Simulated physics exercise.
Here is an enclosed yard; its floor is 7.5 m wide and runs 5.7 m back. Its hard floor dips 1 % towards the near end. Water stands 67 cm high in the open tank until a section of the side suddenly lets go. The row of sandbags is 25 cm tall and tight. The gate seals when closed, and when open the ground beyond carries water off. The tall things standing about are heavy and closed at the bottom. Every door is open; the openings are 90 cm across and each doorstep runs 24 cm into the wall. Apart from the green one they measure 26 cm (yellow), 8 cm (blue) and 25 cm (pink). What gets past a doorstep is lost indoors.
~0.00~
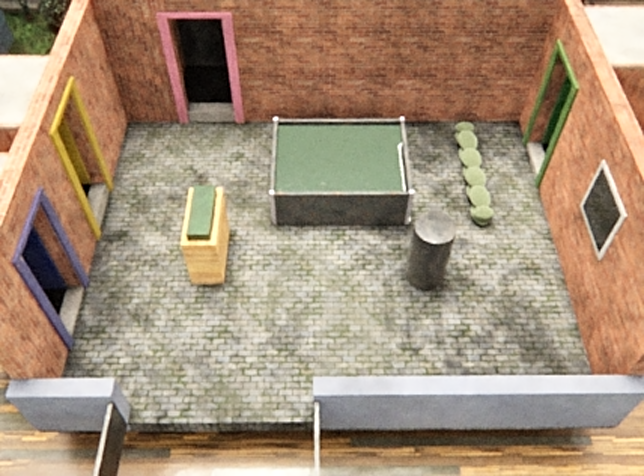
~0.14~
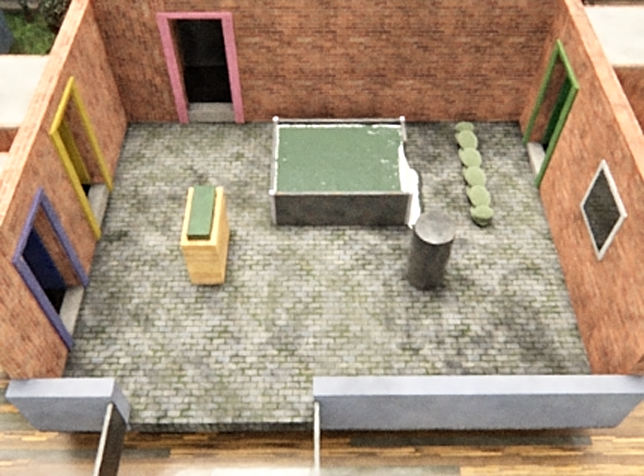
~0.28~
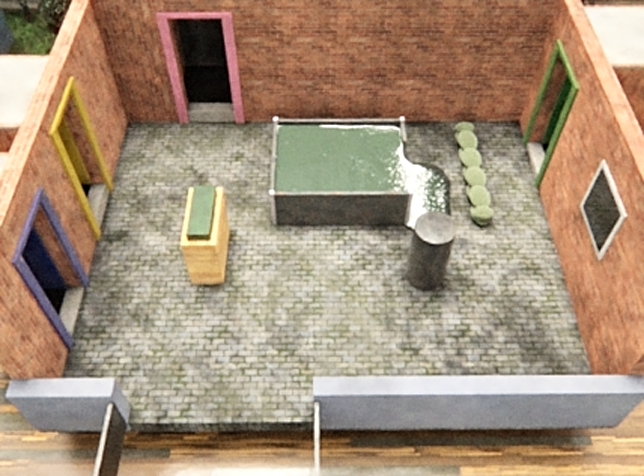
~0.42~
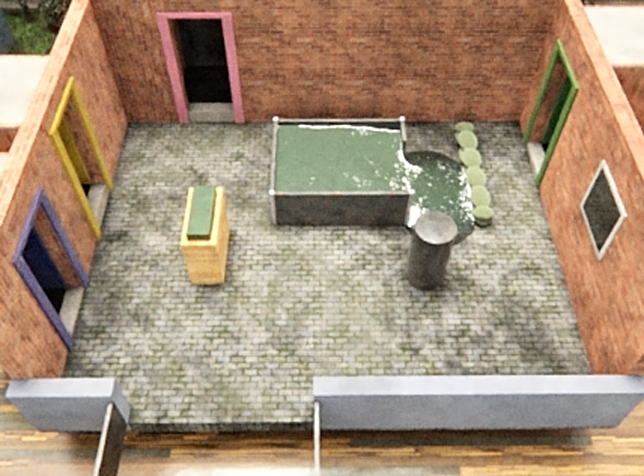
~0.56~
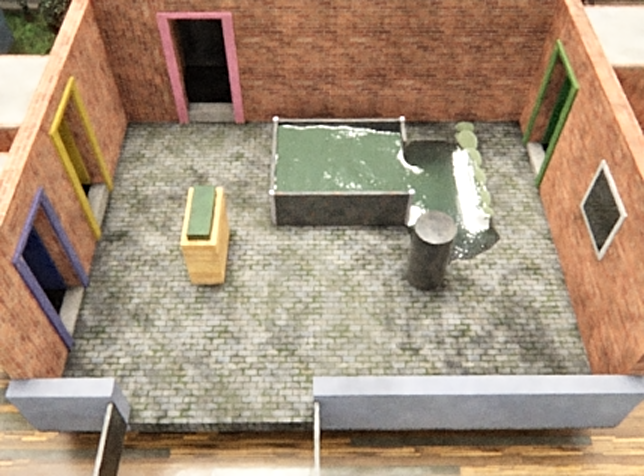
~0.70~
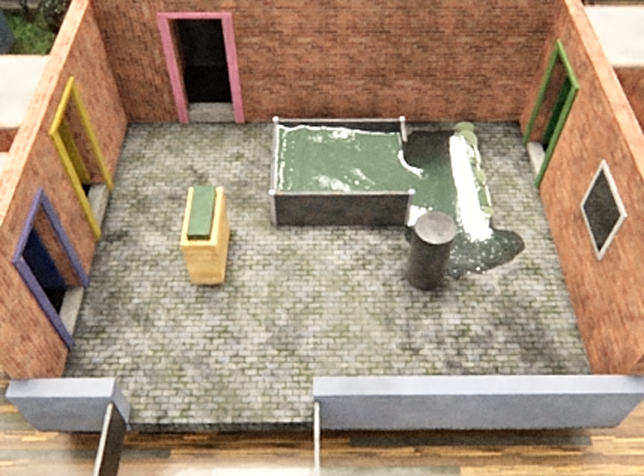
Green water pouring through a gap in an open tank's right side, spreading past a dark cylinder and over round green shrubs.
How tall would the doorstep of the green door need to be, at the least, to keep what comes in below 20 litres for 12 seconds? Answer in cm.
Some 8 cm above the ground.
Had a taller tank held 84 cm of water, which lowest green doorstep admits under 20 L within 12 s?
Some 14.0 cm.
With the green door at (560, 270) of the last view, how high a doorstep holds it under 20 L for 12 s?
About 11.5 cm.
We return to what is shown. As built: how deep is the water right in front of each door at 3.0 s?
In cm: Green 11, yellow 0, blue 0, pink 0.
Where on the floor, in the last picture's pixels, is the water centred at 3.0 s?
At about (421, 218).
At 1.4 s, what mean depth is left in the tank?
Some 43 cm.
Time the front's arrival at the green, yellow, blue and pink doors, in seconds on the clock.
Arrival: Green 1.6 s, yellow 5.0 s, blue 6.0 s, pink 3.2 s.
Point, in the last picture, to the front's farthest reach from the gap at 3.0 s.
At about (593, 402).
After 1.4 s water covers 20 % of the floor, deepest (45 cm) near (464, 204); it has not reached the green door.
After 3.0 s water covers 40 % of the floor, deepest (32 cm) near (580, 403); 11 cm at the green door, 1 litre in over its 11 cm doorstep.
After 12.0 s water covers 95 % of the floor, deepest (10 cm) near (55, 406); 5 cm at the green door, 4 litres in over its 11 cm doorstep.
At the green door as built, the water arrived by 1.6 s and peaked near 12 cm at 2.2 s.
With a doorstep of 6.5 cm, 31 litres would have come in within the 12 s; with 9.5 cm, 10 litres. So under 20 litres takes about 8 cm.
